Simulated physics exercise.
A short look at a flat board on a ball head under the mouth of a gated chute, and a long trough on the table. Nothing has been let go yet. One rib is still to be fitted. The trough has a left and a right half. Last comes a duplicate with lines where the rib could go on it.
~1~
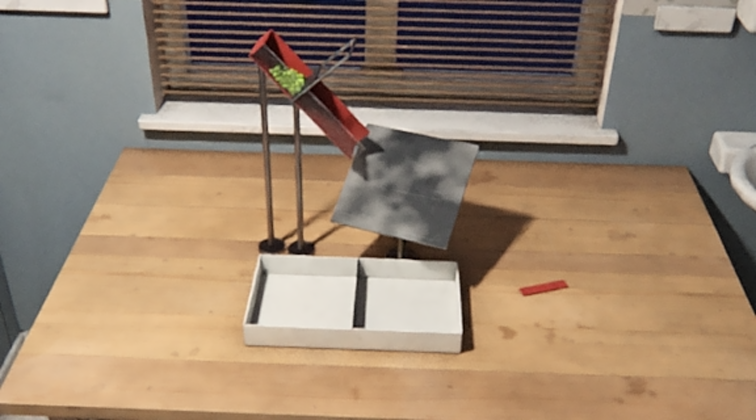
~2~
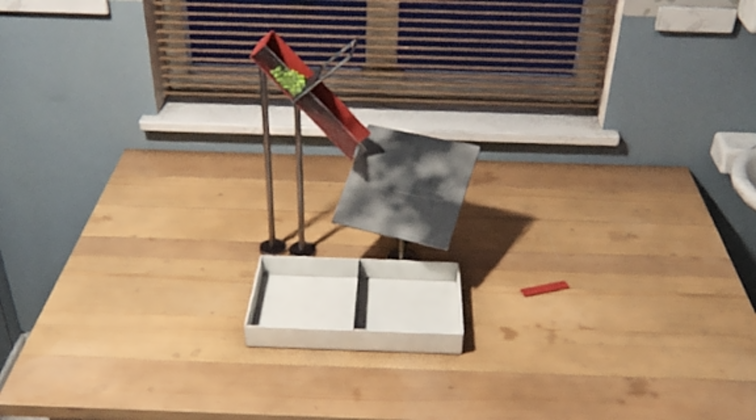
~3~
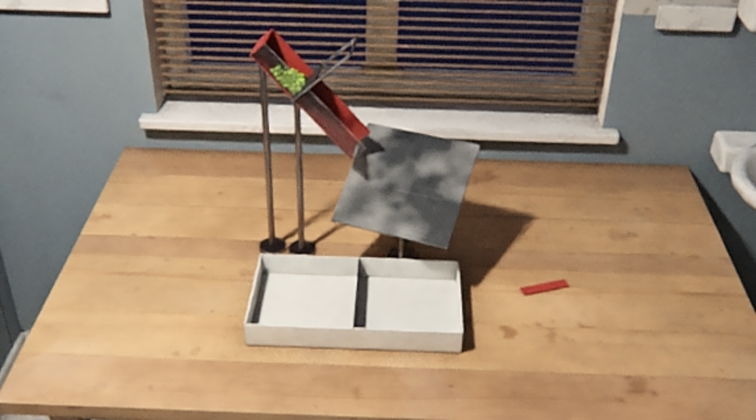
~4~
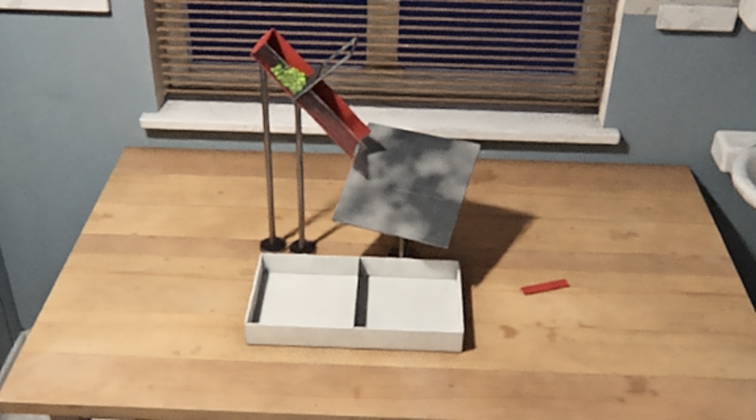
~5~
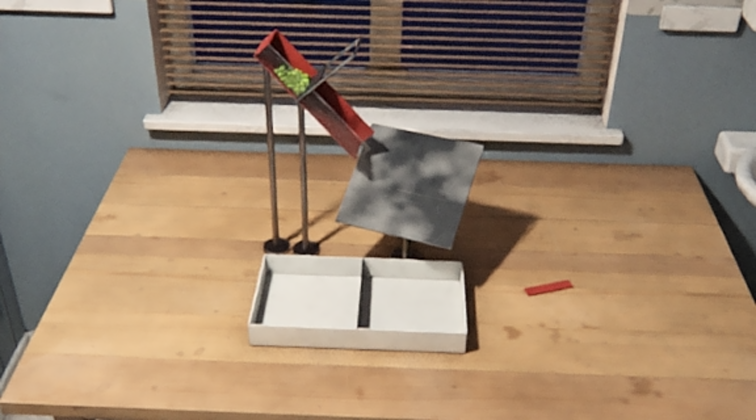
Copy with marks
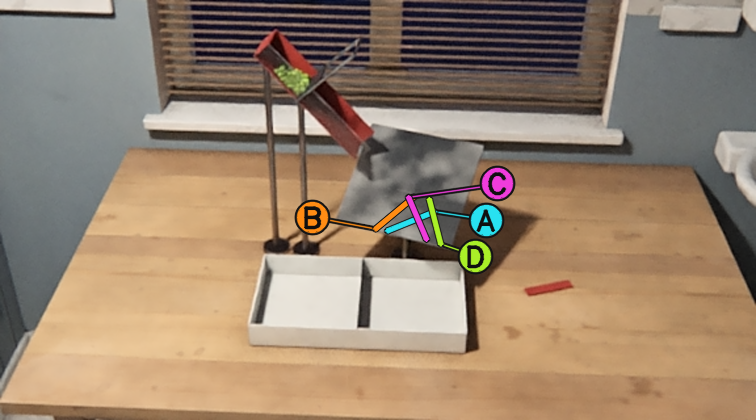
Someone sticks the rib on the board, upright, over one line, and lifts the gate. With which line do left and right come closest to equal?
Best: A.
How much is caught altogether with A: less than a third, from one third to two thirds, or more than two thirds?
Line A gives more than two thirds.
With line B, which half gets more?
Left.
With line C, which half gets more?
The right half.
On the marked copy, line A from (434, 211) to (387, 230); line B from (413, 197) to (375, 228); line C from (408, 197) to (426, 239); line D from (429, 199) to (440, 243).
Choosing A, of what is caught, about half in the left half, about half in the right.
Choosing B, of what is caught, nearly all in the left half, a small part in the right.
Choosing C, of what is caught, a small part in the left half, most in the right.
Choosing D, of what is caught, a small part in the left half, most in the right.
